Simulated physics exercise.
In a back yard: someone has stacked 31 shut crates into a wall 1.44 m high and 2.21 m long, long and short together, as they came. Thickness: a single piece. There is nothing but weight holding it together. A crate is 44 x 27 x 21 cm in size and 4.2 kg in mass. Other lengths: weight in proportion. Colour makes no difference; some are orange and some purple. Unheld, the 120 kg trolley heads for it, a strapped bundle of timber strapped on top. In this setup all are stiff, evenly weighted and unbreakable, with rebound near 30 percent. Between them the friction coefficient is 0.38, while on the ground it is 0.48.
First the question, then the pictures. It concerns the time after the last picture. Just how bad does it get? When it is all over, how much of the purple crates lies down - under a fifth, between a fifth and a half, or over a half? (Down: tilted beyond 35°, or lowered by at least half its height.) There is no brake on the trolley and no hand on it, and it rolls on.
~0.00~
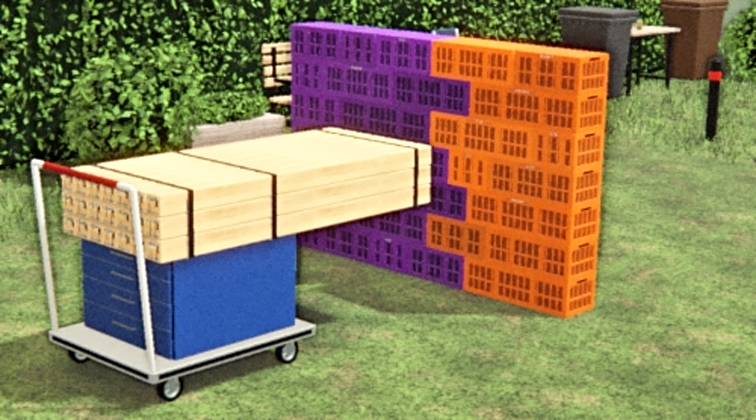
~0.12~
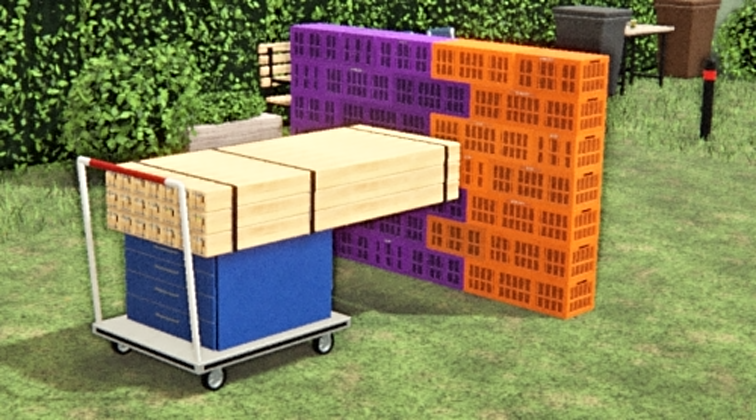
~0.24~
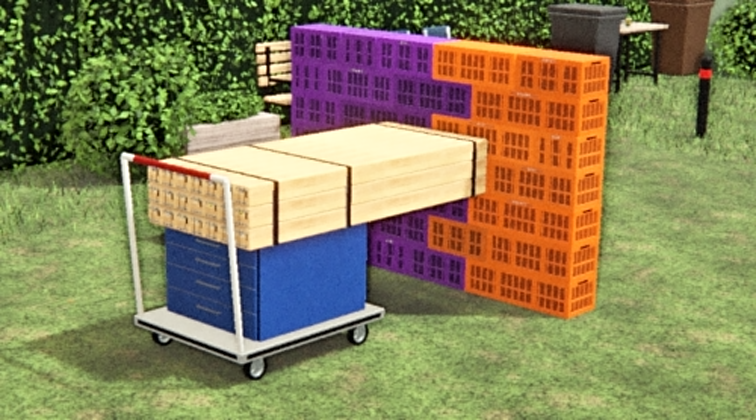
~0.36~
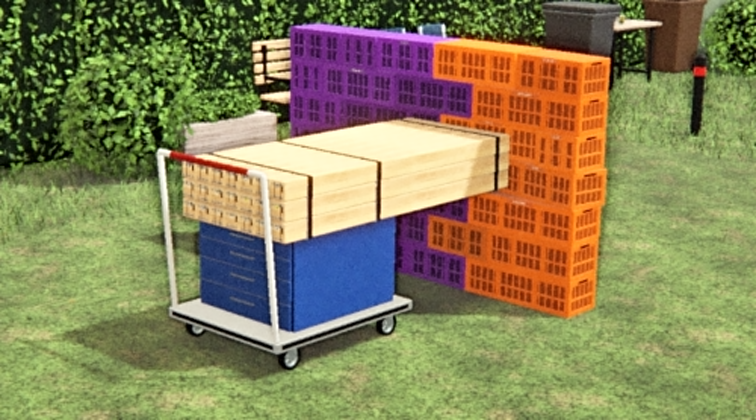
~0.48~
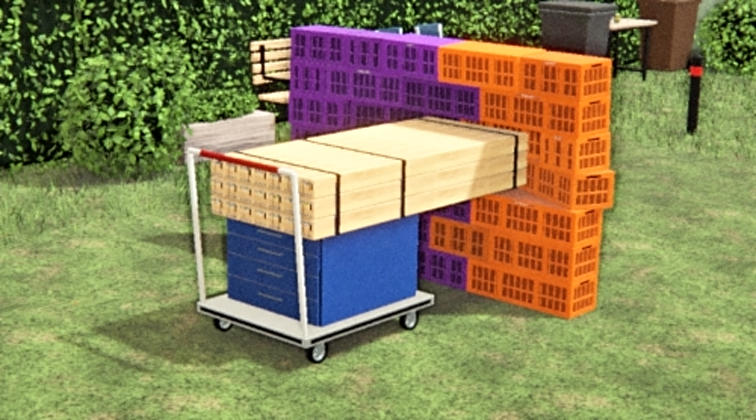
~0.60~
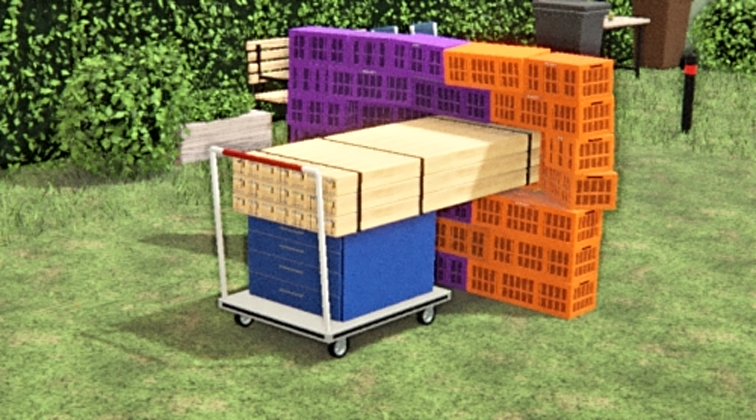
When it settles, a fifth up to half will be down.
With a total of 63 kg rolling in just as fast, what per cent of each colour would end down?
You'd get orange 60 and purple 50 percent.
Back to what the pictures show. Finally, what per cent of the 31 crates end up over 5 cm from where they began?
Fraction: 85 %.
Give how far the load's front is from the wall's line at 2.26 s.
Some 95 cm beyond.
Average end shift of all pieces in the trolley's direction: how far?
Averaged out, it's some 55 centimetres.
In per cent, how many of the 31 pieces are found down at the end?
Near enough 50 per cent of them, I reckon.
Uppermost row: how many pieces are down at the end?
The number is 4.
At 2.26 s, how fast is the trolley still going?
Its speed is around 0.1 m/s.
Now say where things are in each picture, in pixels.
In the first picture (each place is the centre of the face we see best; the camera moves round a little), load (424, 165) 60 cm short of the wall; top purple crate (357, 49); top orange crate (546, 73); all as stacked.
In the second picture, load (453, 161) 37 cm short of the wall; top purple crate (357, 50).
In the third picture, load (481, 157) 14 cm short of the wall; top purple crate (358, 51).
In the fourth picture, load (504, 152) 7 cm into the wall's line; top purple crate (358, 52); 5 have shifted.
In the fifth picture, load (522, 150) 23 cm into the wall's line; top purple crate (363, 53) moved 27 mm; steepest lean 3°, the crate at (439, 98); 13 have shifted.
In the sixth picture, load (535, 148) 36 cm into the wall's line; top purple crate (369, 53) moved 7 cm; top orange crate (551, 80) moved 48 mm; 19 have shifted.
By 1.20 s, load 87 cm past the wall's line, still rolling; 2 of the 20 purple crates down (4 of 31 in all colours); top purple crate tilted 25°; top orange crate tilted 6°.
By 2.26 s, load 97 cm past the wall's line, still rolling; 8 of the 20 purple crates down (12 of 31 in all colours); top purple crate tilted 40°, 1.14 m lower; top orange crate tilted 4°, 8 cm lower.
When it is over (4.2 s), load 96 cm past the wall's line, stopped; 8 of the 20 purple crates down (15 of 31 in all colours); top purple crate on its side; top orange crate upside down. That is 40 per cent. In pixels of the last frame, middles, top purple crate near (453, 152).
